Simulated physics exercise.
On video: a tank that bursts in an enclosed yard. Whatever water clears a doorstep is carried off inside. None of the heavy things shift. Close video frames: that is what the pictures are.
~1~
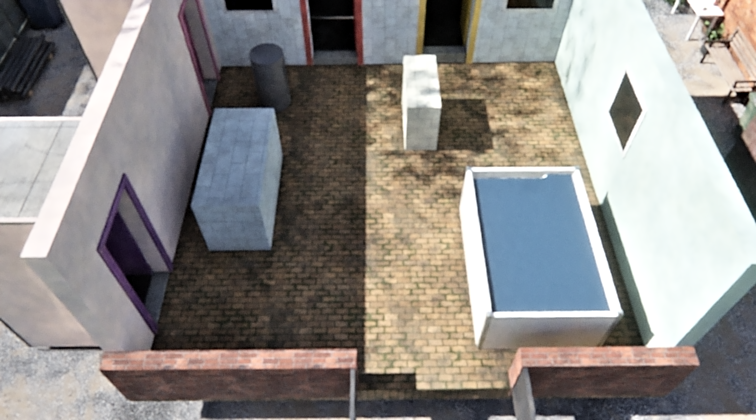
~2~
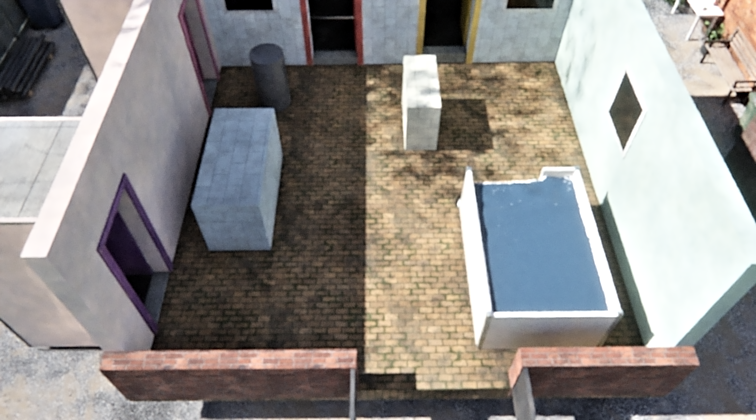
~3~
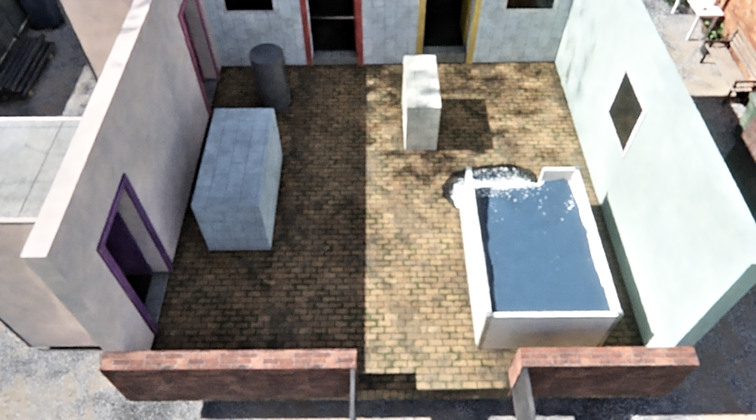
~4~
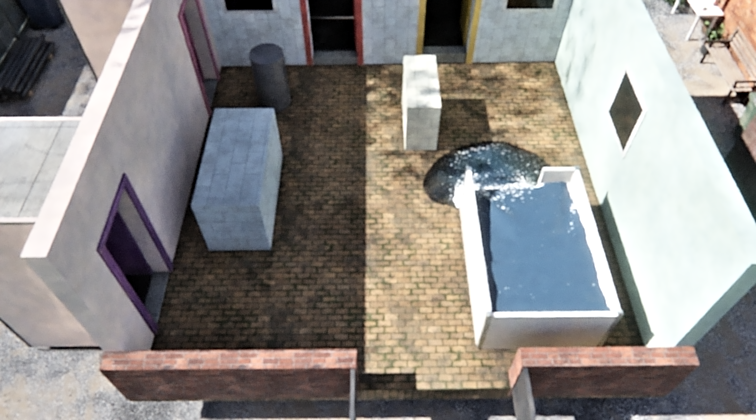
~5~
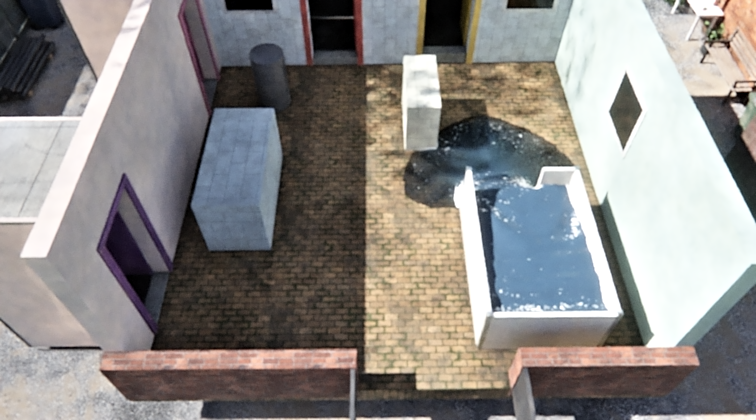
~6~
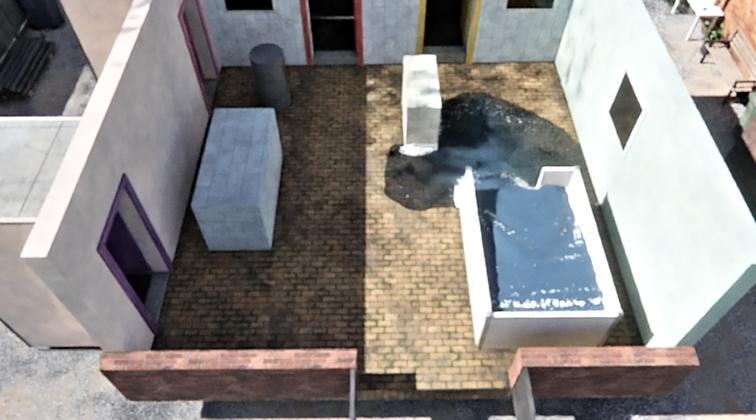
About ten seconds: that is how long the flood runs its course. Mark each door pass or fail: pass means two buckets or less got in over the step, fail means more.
Purple door - pass, pink door - fail, yellow door - fail, red door - pass.
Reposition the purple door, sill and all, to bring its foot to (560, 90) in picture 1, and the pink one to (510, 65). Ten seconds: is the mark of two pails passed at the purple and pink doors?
Result - purple door: Crosses the limit; pink door: Crosses the limit.
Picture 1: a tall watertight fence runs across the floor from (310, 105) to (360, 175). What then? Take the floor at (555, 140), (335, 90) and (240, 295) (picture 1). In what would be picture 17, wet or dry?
Taking the points in order, they are inundated, inundated and high and dry.
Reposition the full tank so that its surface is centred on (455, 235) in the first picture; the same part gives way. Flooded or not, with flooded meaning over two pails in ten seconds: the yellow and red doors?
Checking each door, the yellow door remains below and the red door crosses the line.
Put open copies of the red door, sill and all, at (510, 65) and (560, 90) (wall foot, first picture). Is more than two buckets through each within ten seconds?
Order as asked: Gets beyond it, gets beyond it.
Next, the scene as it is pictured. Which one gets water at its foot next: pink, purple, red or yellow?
The yellow one.
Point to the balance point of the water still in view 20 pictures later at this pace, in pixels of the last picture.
Close to (466, 155), I reckon.
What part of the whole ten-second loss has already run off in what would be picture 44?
Estimate: 70 %.
A moment on, water covers 30 % of the floor; the purple door not reached, the pink door not reached, the yellow door under two buckets in, the red door not reached.
Next, water covers 45 % of the floor; the purple door not reached, the pink door not reached, the yellow door far over two buckets in, the red door wet at the sill, nothing in.
Then, water covers 55 % of the floor; the purple door not reached, the pink door under two buckets in, the yellow door far over two buckets in, the red door wet at the sill, nothing in.
Later, water covers 70 % of the floor; the purple door not reached, the pink door far over two buckets in, the yellow door far over two buckets in, the red door wet at the sill, nothing in.
In the end, water covers 90 % of the floor; the purple door under two buckets in, the pink door far over two buckets in, the yellow door far over two buckets in, the red door wet at the sill, nothing in.
